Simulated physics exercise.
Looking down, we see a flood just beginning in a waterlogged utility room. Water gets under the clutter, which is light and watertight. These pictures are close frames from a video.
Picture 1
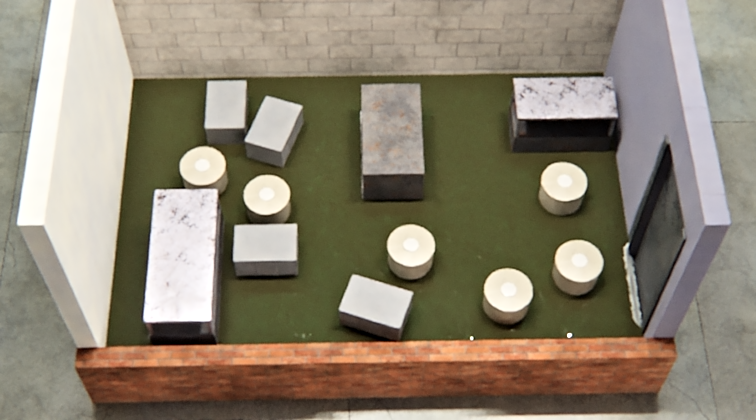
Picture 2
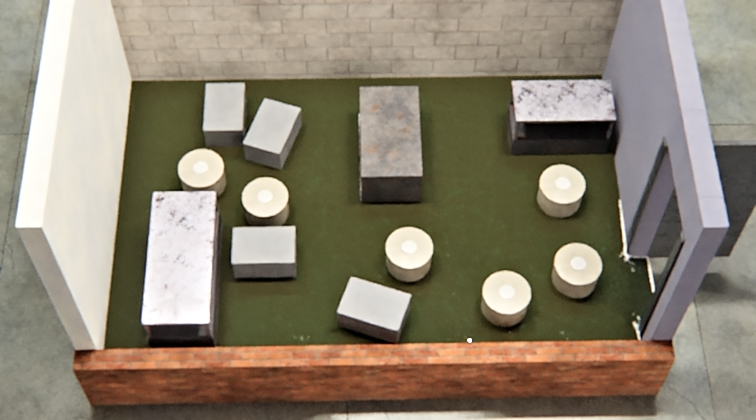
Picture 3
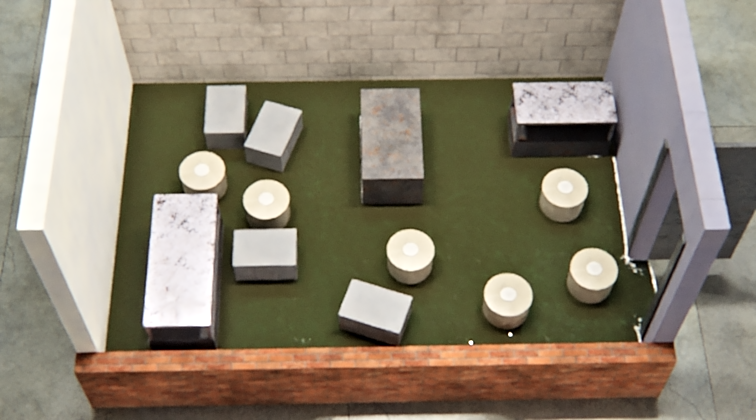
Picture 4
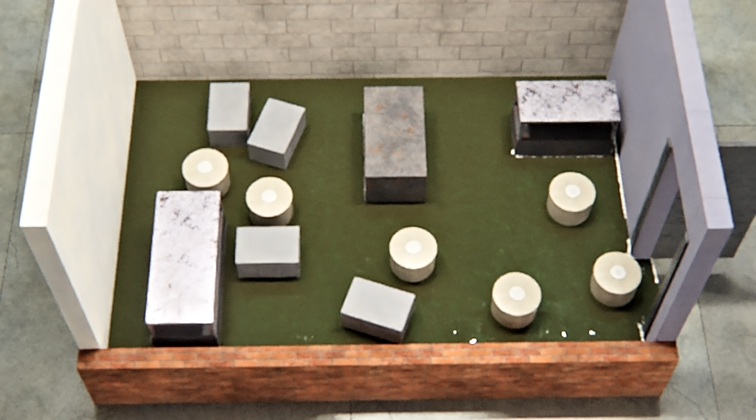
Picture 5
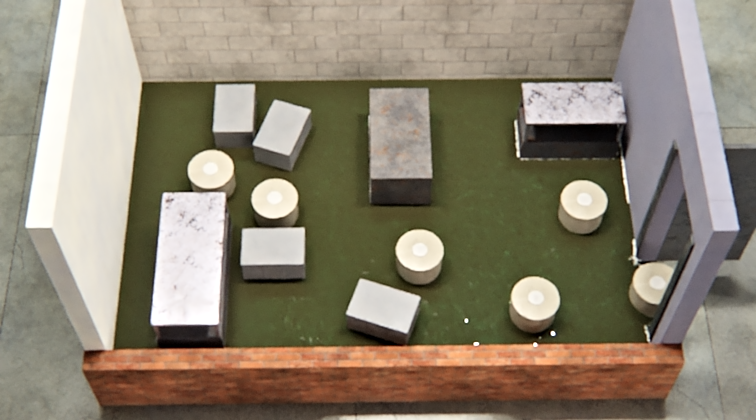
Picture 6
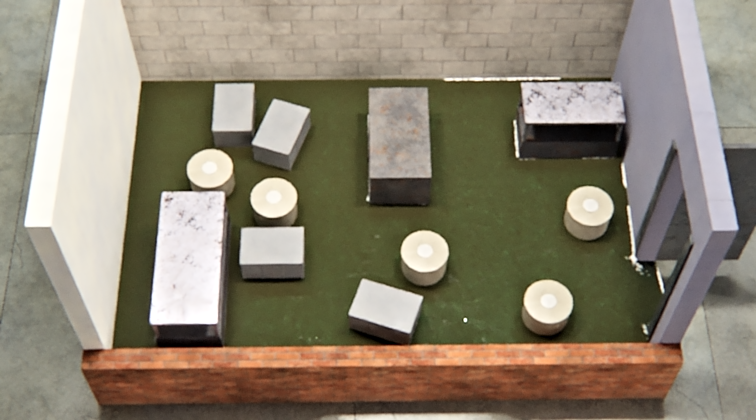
The clip shows a miniature room with a dark green floor, grey blocks and round cream tubs; a door in the right wall opens outward, then one tub drifts through the doorway out of sight while others shift slightly rightward.
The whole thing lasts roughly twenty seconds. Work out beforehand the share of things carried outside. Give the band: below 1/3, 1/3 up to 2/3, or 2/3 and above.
Band: 1/3 up to 2/3.
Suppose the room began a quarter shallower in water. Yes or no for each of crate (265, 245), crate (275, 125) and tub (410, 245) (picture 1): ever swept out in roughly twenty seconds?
Going through them: Never leaves, then never leaves, then leaves the room.
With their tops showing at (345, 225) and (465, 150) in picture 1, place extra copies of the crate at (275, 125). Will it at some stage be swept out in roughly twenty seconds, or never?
Escapes, escapes.
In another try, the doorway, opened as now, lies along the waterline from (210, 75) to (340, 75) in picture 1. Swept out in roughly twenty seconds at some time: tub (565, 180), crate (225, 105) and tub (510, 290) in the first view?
Sequentially, I'd put it as not lost, swept away, not lost.
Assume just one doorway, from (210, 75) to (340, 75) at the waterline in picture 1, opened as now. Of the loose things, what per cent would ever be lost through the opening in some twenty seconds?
70 %.
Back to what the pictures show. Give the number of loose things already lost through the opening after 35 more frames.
5.
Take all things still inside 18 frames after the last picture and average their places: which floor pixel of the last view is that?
Roughly (388, 252).
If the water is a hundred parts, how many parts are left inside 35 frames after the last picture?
58 %.
A moment on, 1 of 10 are out; 9 afloat.
Next, 3 of 10 are out; 7 afloat.
Later, 5 of 10 are out; 5 afloat.
In the end, 5 of 10 are out; 5 afloat.
